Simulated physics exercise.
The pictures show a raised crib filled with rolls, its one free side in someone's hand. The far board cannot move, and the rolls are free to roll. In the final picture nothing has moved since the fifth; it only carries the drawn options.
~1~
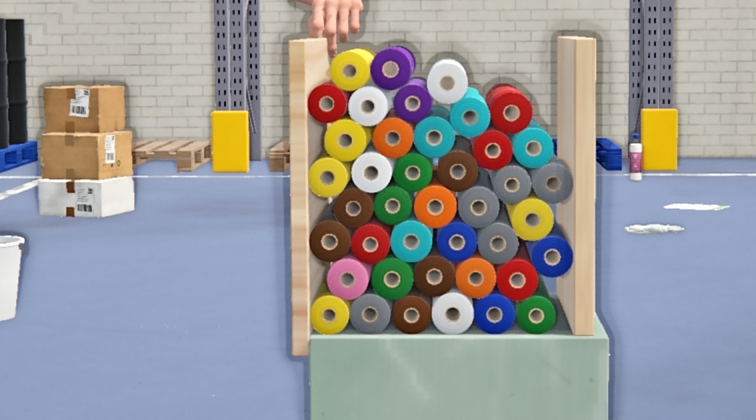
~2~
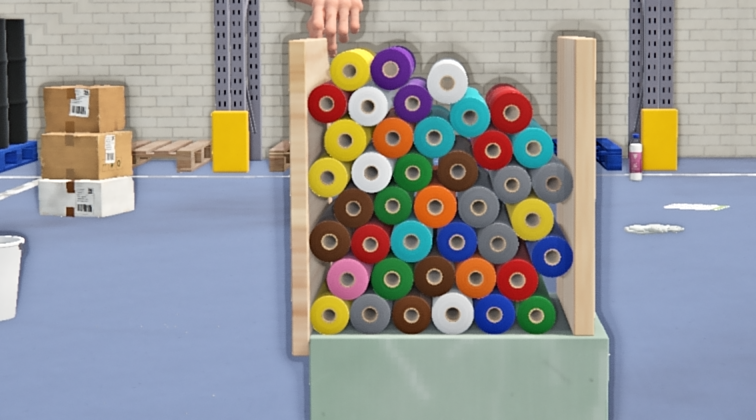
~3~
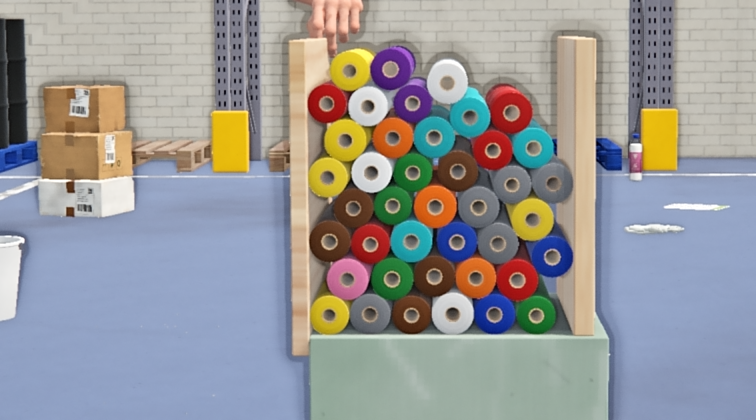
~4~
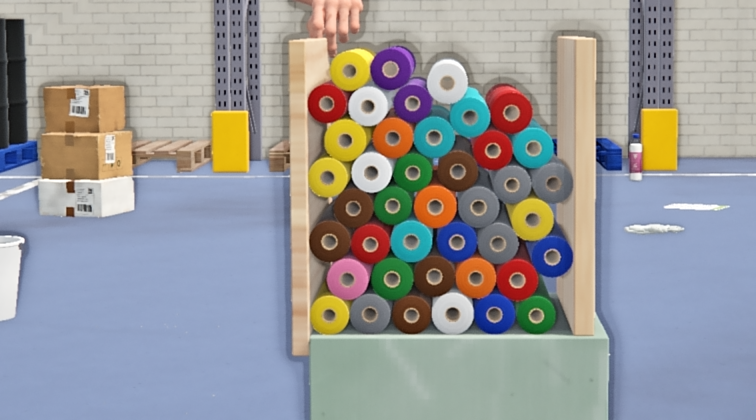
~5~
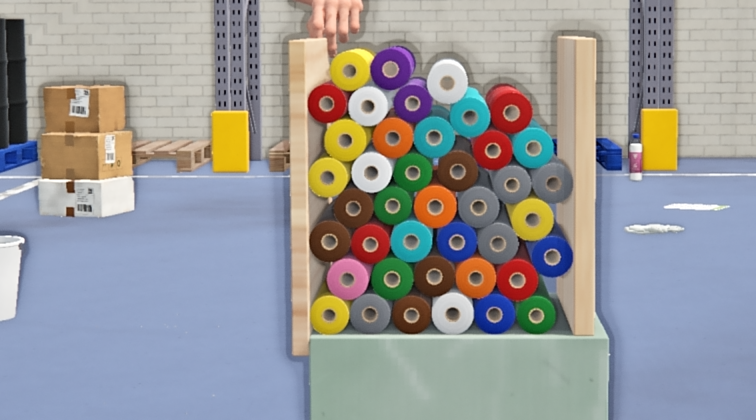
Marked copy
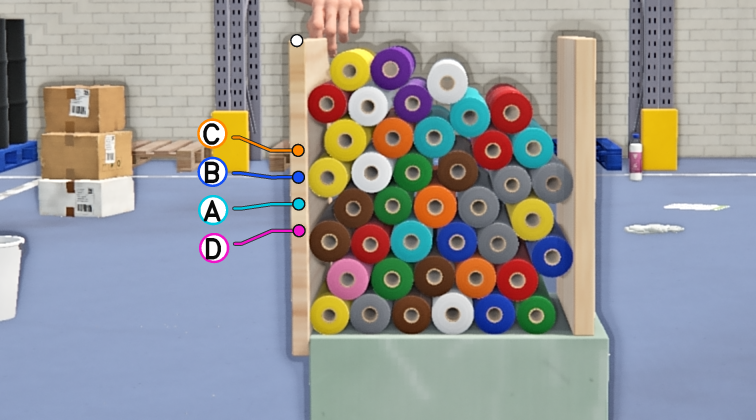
Nothing visibly moves, neither the stacked rolls nor the hand at the top of the left wooden side board, in this level, fixed front view of a warehouse with a blue floor and pale brick wall. Red, yellow, purple, turquoise, grey, brown and other coloured rolls fill the crib on a pale green base, with boxes at left. The camera stays still throughout.
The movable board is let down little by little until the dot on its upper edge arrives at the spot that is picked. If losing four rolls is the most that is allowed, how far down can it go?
Slide it to A.
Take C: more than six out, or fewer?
It loses fewer than six.
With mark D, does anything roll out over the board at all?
Yes, at D.
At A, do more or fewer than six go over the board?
At A, fewer than six.
On the marked copy, A at (299, 204); B at (298, 178); C at (298, 150); D at (299, 231); the white dot at (297, 41).
Following A. Soon after the start, top of the board (307, 113).
Later, top of the board (308, 192).
In the end, top of the board (308, 203), two out over the board.
As for the rest, B two out over the board; C none out over the board; D five out over the board.
